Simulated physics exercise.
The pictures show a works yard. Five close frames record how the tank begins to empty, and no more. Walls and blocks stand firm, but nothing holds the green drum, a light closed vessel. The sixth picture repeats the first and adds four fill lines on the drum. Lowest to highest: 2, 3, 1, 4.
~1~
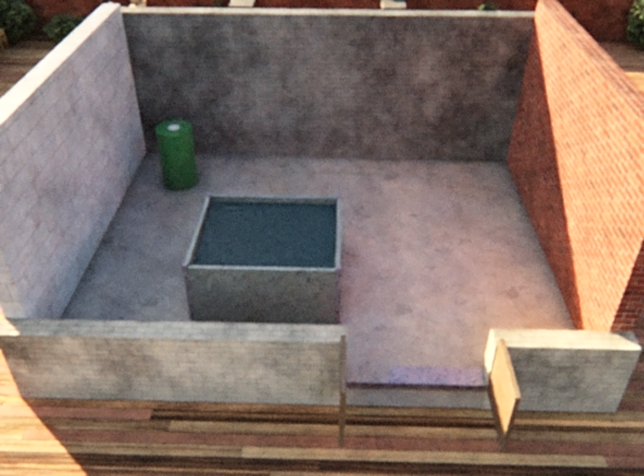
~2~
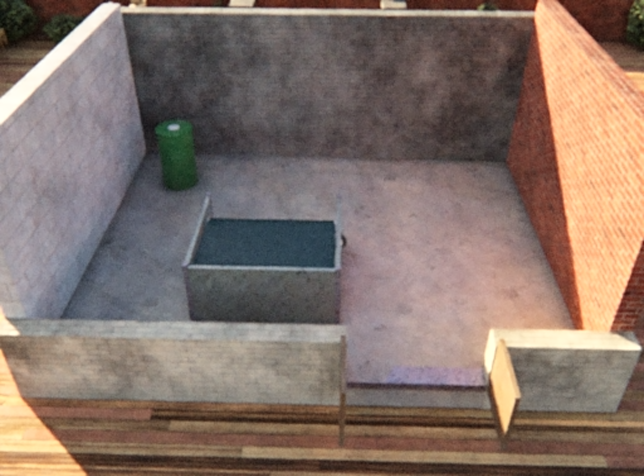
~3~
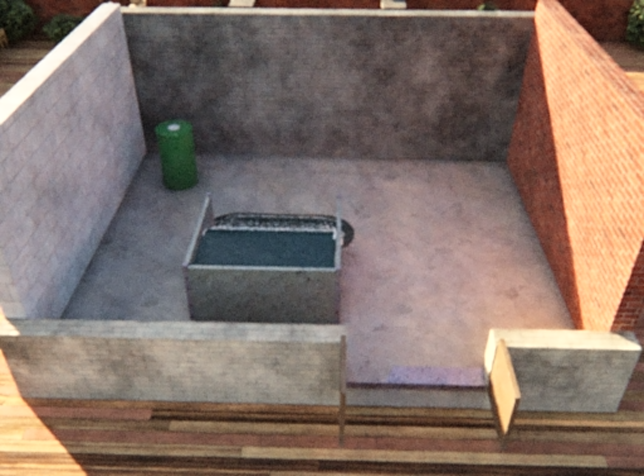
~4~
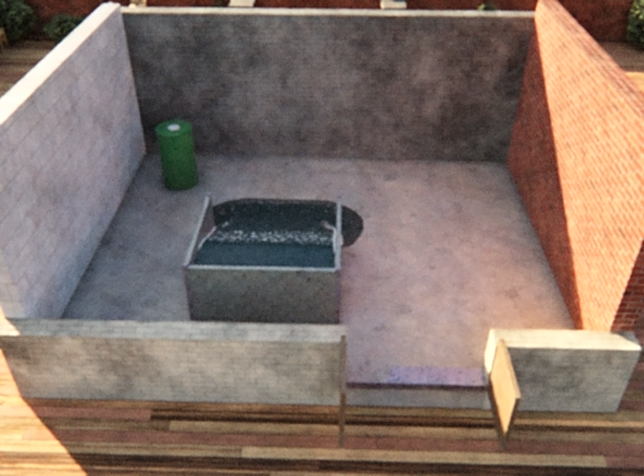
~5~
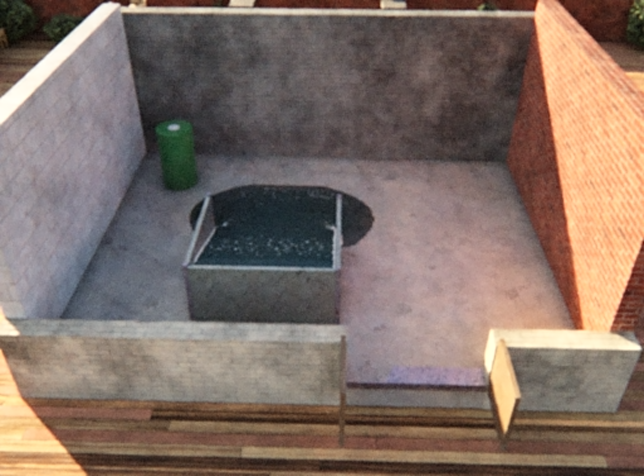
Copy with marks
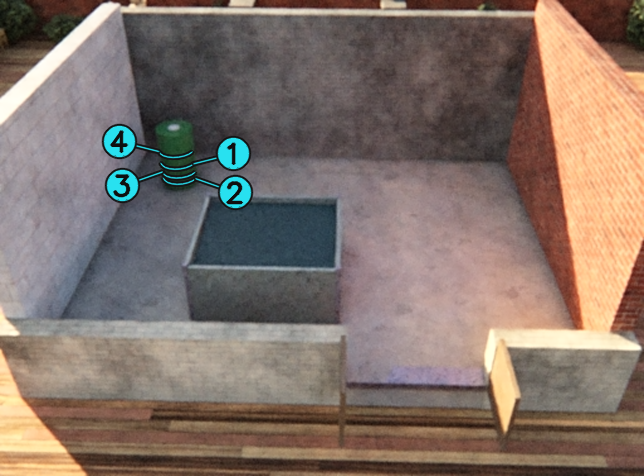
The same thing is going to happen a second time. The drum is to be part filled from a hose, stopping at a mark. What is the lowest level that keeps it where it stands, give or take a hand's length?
It is 3.
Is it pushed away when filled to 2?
Yes, that goes wrong.
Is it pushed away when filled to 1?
No, that is safe.
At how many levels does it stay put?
Three.
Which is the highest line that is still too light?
It is 2.
On the marked copy, 1 at (174, 169); 2 at (177, 184); 3 at (176, 178); 4 at (172, 157); from the bottom up 2, 3, 1, 4.
For line 1, it does not move.
For line 2, it is pushed about its own width away.
For line 3, it does not move.
For line 4, it does not move.
